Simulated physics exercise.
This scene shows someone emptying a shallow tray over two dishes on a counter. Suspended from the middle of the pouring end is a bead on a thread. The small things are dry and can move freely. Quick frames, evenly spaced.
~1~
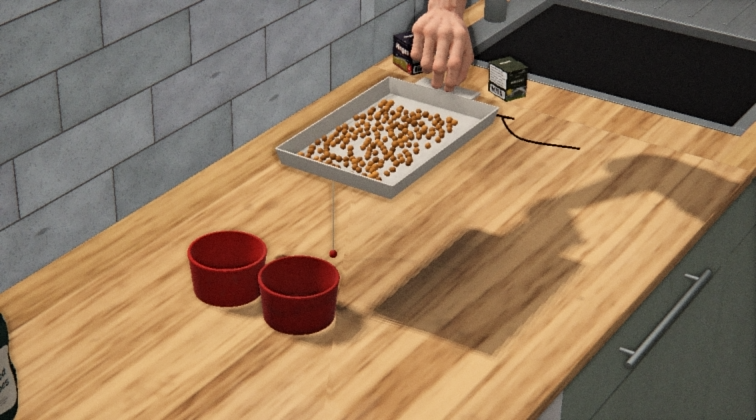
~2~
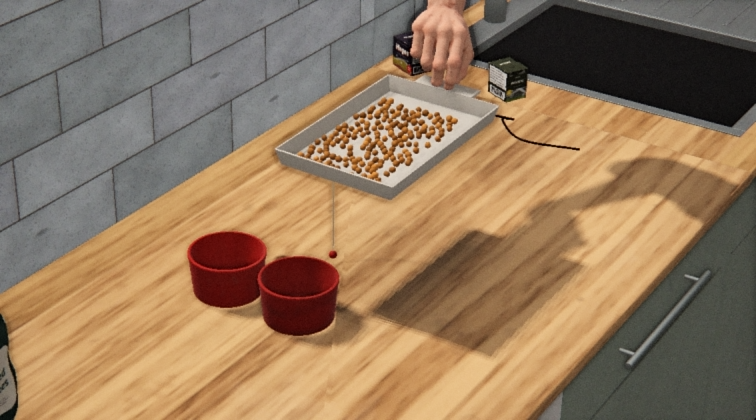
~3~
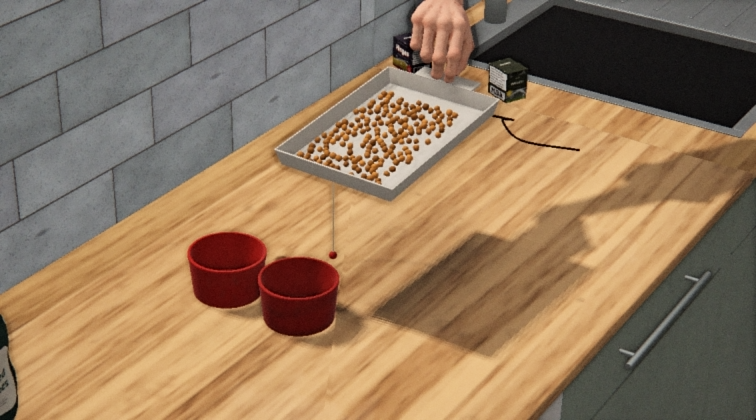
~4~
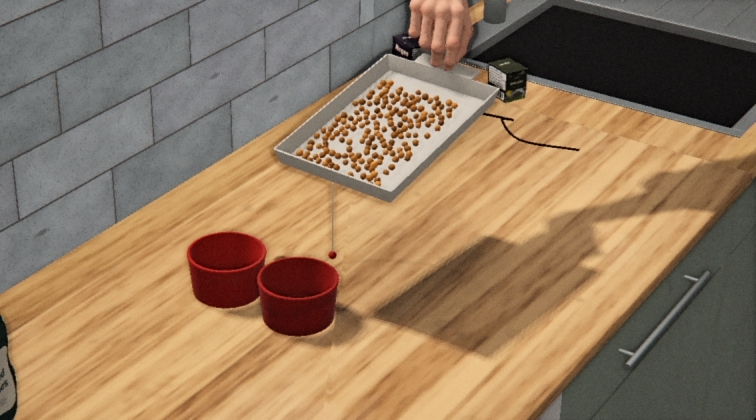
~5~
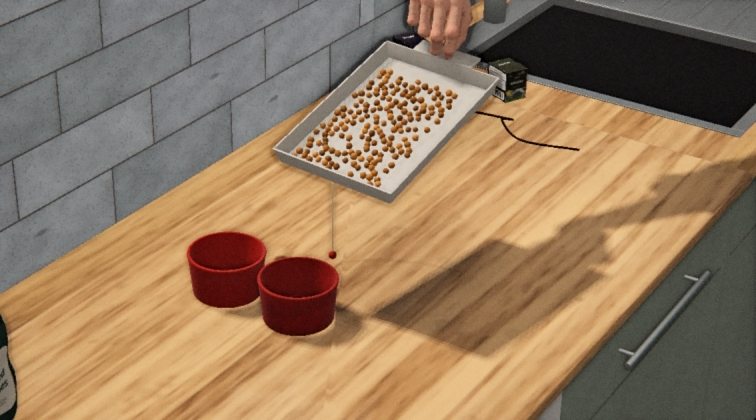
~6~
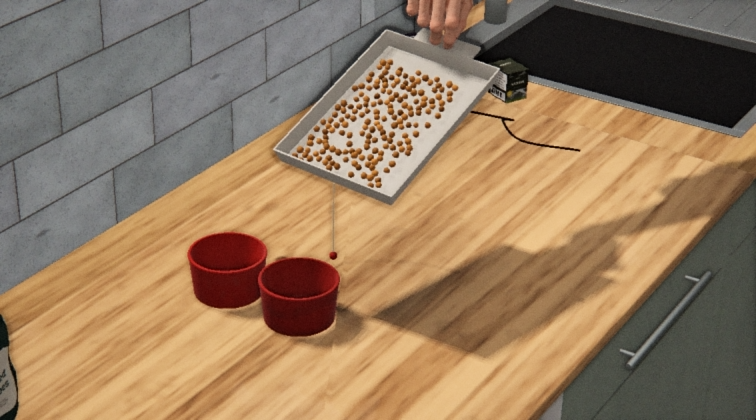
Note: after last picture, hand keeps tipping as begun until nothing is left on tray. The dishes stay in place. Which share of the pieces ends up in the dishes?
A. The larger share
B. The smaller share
(B) The smaller share.
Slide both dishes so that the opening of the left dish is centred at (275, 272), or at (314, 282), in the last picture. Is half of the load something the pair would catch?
Taking the tries in order: A major share, followed by a major share.
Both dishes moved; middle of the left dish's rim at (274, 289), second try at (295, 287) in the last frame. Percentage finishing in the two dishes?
Trial 1 about 50 %, trial 2 about 70 %.
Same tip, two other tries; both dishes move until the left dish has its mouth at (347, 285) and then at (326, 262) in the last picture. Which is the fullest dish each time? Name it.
Result, try one: The dish at left; try two: The dish at right.
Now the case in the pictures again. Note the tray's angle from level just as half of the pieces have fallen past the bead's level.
At roughly 115°.
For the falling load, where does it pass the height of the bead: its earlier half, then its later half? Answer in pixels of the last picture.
I'd put it at roughly (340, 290), and after that at roughly (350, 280).
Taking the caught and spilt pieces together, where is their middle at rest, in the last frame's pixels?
I'd mark it at roughly (348, 341).
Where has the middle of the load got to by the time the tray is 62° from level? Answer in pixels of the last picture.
In the last view the centre sits at roughly (359, 162).
Just after the last frame, tray tipped steeply; every one on the tray.
A moment on, tray tipped past a quarter turn; the larger part on the tray; just a few in the right dish; about a tenth outside both; just a few in the air.
Further on, tray tipped past a quarter turn; roughly a quarter in the right dish; roughly two thirds outside both.
When it is over, tray tipped past a quarter turn; roughly a quarter in the right dish; not one in the left dish; roughly two thirds outside both.
